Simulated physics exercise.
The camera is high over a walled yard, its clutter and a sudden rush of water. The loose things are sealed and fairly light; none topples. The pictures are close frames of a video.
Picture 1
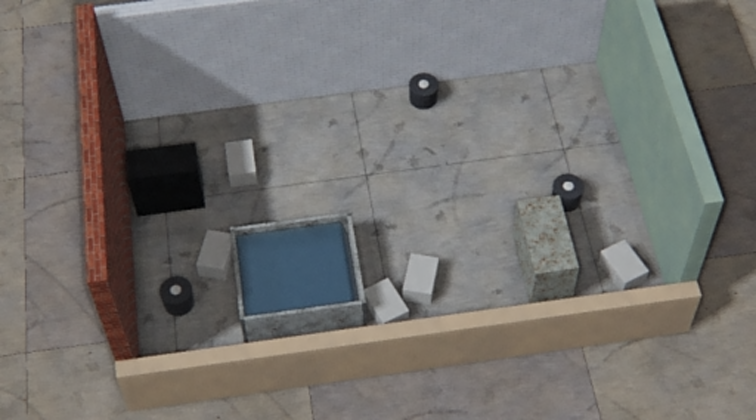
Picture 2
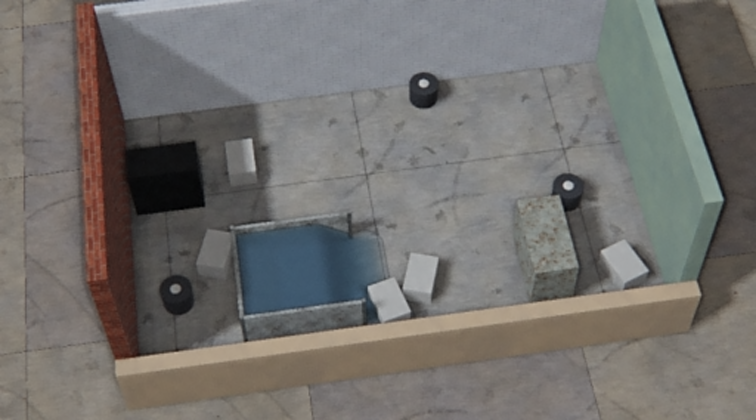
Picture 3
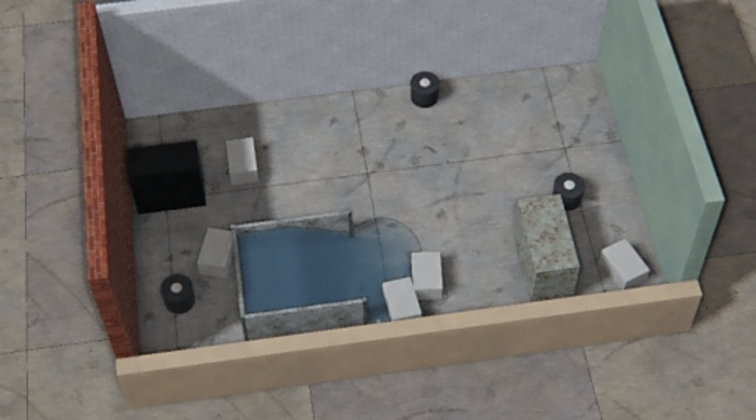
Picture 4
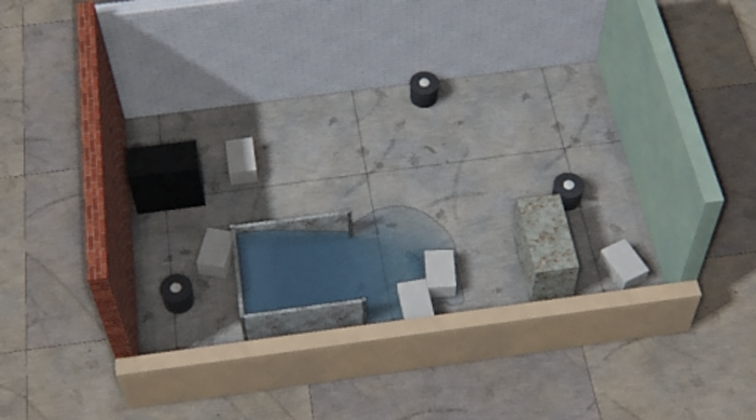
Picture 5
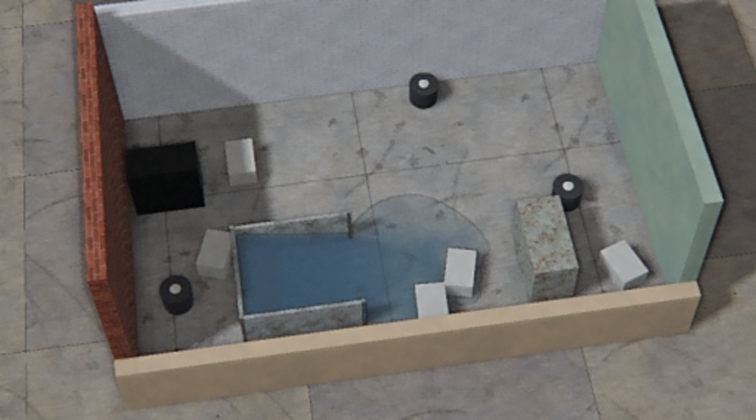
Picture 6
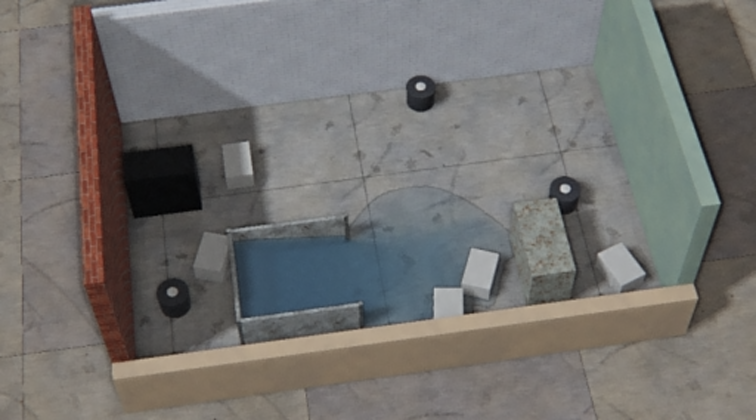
Water spreads rightward from the open end of a tank, pushing two white crates along.
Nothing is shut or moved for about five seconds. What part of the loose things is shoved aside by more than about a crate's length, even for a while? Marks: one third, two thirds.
That comes to one to two thirds.
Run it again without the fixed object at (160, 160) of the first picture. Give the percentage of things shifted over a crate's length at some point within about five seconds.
I make it 50 per cent.
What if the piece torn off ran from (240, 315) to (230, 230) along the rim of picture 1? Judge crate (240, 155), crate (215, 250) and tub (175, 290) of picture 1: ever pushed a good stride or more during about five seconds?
One after the other: Under that, shifted that much, yes.
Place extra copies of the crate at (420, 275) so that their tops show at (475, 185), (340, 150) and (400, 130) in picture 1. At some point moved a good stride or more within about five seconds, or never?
In turn: Yes, less than that, less than that.
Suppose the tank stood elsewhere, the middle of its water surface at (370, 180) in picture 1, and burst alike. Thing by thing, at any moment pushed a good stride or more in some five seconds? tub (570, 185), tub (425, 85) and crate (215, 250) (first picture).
In turn: That far or more, pushed that far, no.
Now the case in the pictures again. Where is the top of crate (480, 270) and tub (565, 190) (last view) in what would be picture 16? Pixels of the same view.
Close to (501, 250) and (618, 172).
A moment on, 2 of 8 are well off their spots; 1 afloat.
Next, 3 of 8 are well off their spots; 2 afloat.
Later, 3 of 8 are well off their spots; 2 afloat.
In the end, 3 of 8 are well off their spots, and 4 have been at some point; 3 afloat.
